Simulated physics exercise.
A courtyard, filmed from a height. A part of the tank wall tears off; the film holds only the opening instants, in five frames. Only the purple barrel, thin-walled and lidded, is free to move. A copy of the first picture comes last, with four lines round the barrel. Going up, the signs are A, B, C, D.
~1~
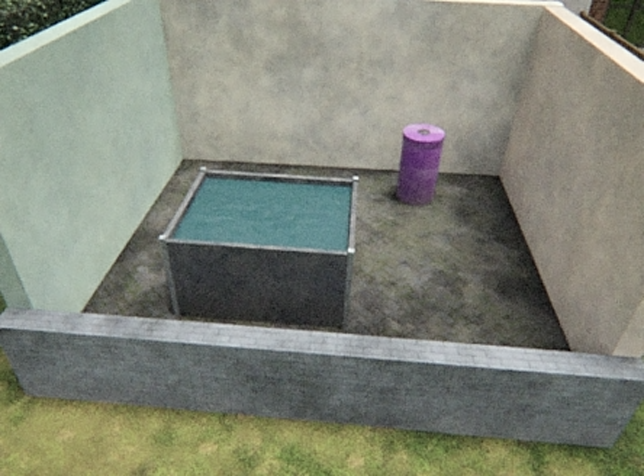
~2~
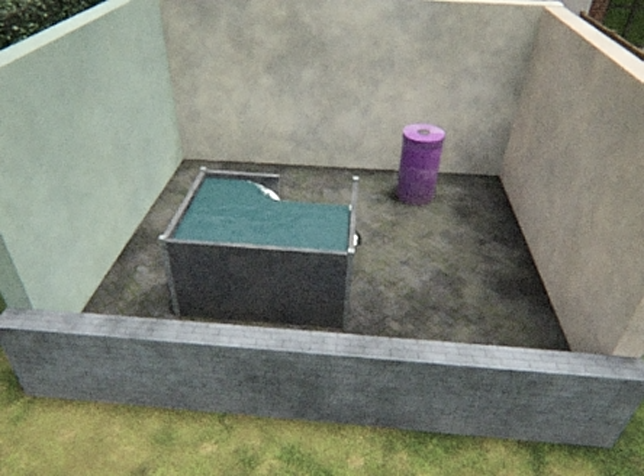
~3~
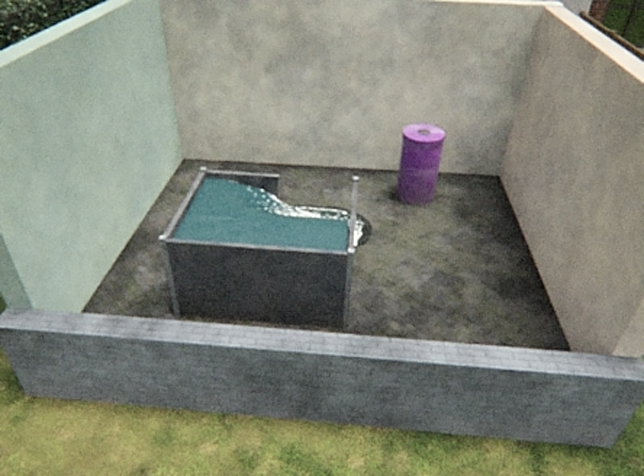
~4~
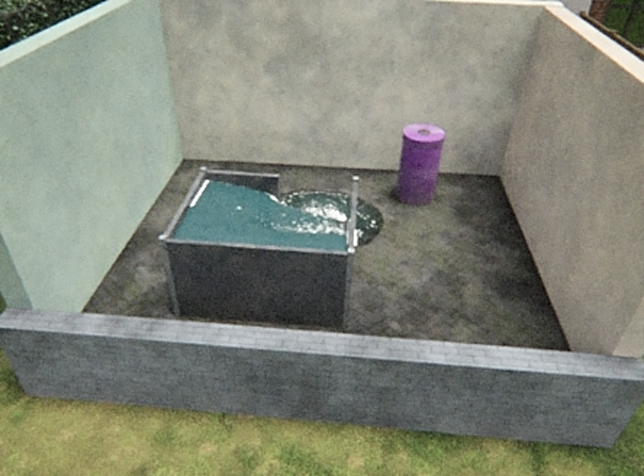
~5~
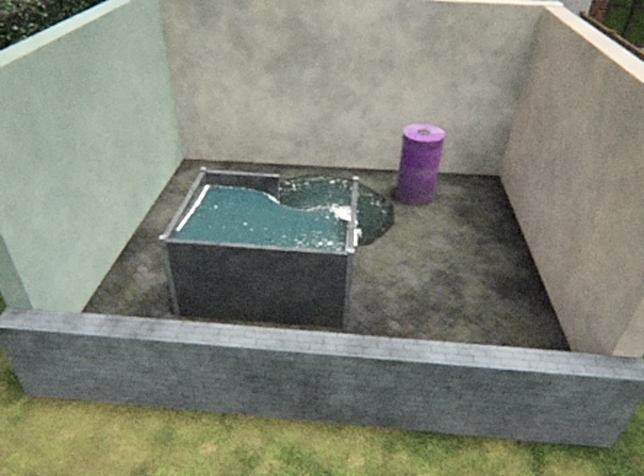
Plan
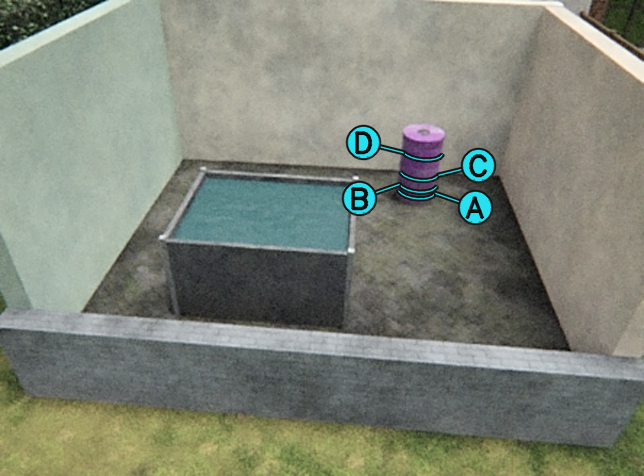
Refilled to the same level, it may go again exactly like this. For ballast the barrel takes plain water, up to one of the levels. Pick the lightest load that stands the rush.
The answer is line C.
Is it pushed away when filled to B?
Yes, it does.
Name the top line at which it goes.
It is B.
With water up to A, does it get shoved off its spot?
Yes, that goes wrong.
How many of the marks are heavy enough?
Two of the four.
On the marked copy, A at (417, 198); B at (418, 192); C at (420, 180); D at (423, 160); from the bottom up A, B, C, D.
If A is chosen, it is pushed about 5 times its own width away.
If B is chosen, it is pushed about its own width away.
If C is chosen, it does not move.
If D is chosen, it does not move.
